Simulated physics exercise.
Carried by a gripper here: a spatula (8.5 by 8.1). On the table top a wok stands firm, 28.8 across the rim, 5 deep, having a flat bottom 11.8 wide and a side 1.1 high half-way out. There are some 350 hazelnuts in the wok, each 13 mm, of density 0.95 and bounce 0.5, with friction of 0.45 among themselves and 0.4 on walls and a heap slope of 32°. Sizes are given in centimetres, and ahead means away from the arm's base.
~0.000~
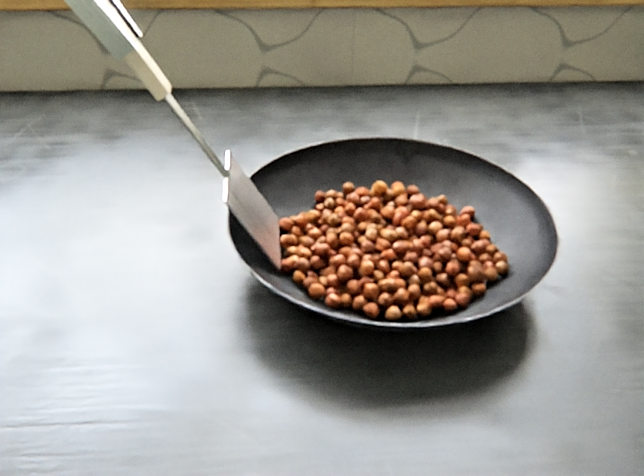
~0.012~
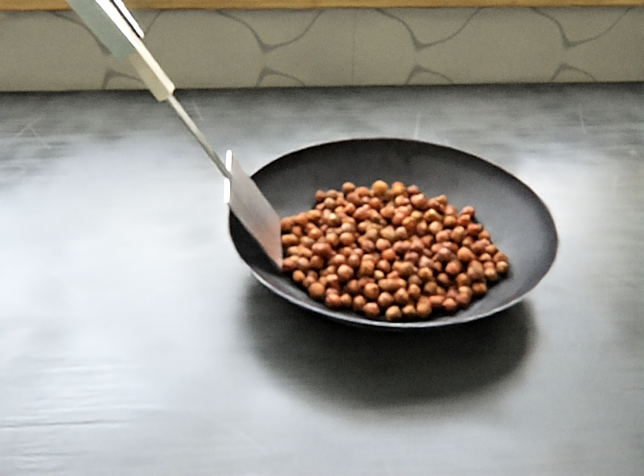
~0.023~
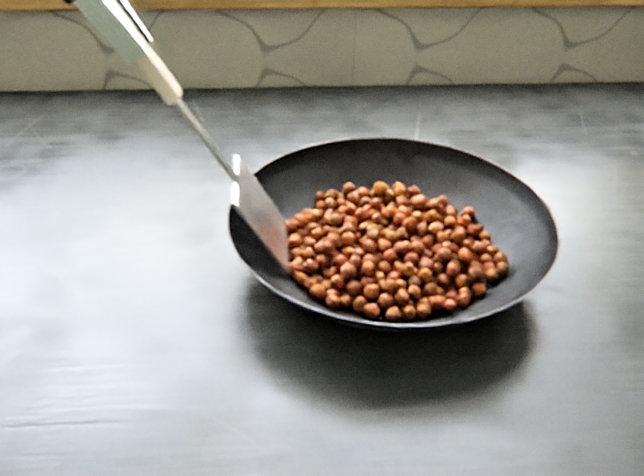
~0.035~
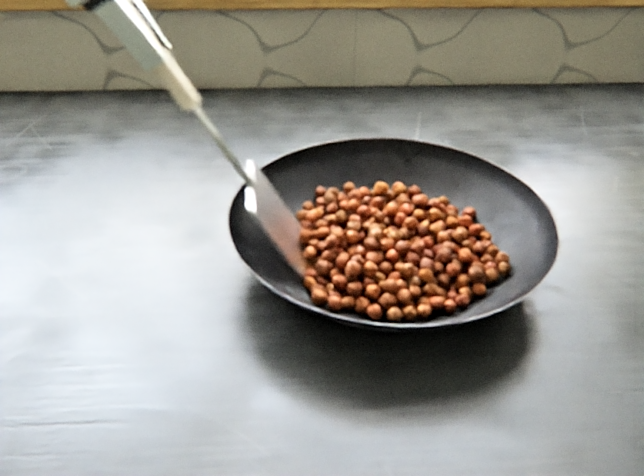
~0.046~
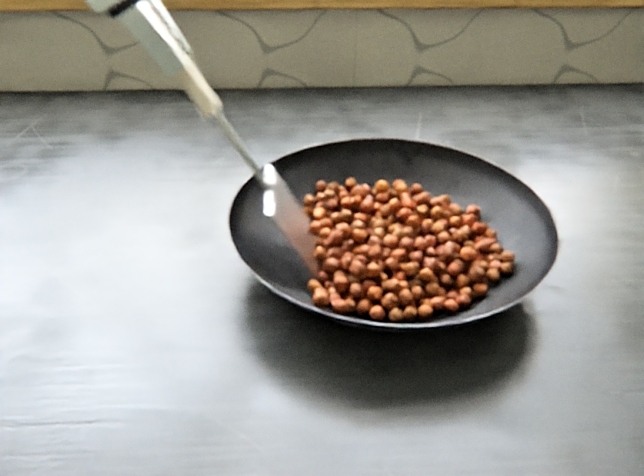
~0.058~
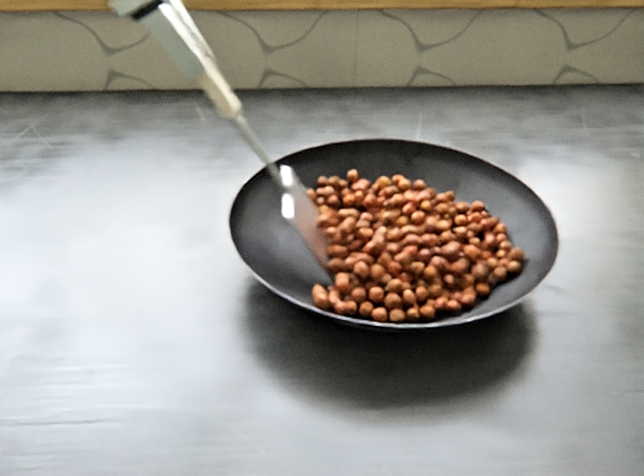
On a grey tabletop, a metal spatula resting at the left side of a black wok slid slowly to the right, pushing into the pile of brown hazelnuts and shifting them slightly rightward.
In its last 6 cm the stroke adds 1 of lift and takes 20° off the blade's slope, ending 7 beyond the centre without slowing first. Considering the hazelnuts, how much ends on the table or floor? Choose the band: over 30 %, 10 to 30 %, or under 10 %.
10 to 30 %.
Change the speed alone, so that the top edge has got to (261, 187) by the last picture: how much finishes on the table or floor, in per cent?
Estimate: Close to 0 %.
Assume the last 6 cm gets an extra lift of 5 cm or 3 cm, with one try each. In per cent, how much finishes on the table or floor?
You'd get some 15 per cent with the first setting and some 15 per cent with the second.
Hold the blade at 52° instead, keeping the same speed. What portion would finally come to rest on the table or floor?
Roughly 15 per cent.
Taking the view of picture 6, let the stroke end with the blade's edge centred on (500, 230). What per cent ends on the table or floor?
Something close to 45 in a hundred.
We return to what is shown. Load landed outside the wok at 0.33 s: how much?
Around 10 %.
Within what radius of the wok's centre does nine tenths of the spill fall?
The distance is roughly 35 cm.
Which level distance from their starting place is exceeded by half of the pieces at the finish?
The figure is about 6 cm.
After 0.09 s, sloping 60°, highest piece 8 above the table; 349 in the wok.
After 0.11 s, sloping 55°, highest piece 10 above the table; 349 in the wok.
After 0.33 s, sloping 40°, highest piece 7 above the table; 301 in the wok, 41 on the table or floor, 7 on the blade or in flight.
After 1.38 s, sloping 40°, highest piece 5 above the table; 301 in the wok, 48 on the table or floor.
At rest, 301 in the wok, 48 on the table or floor. That is 14 % on the table or floor.
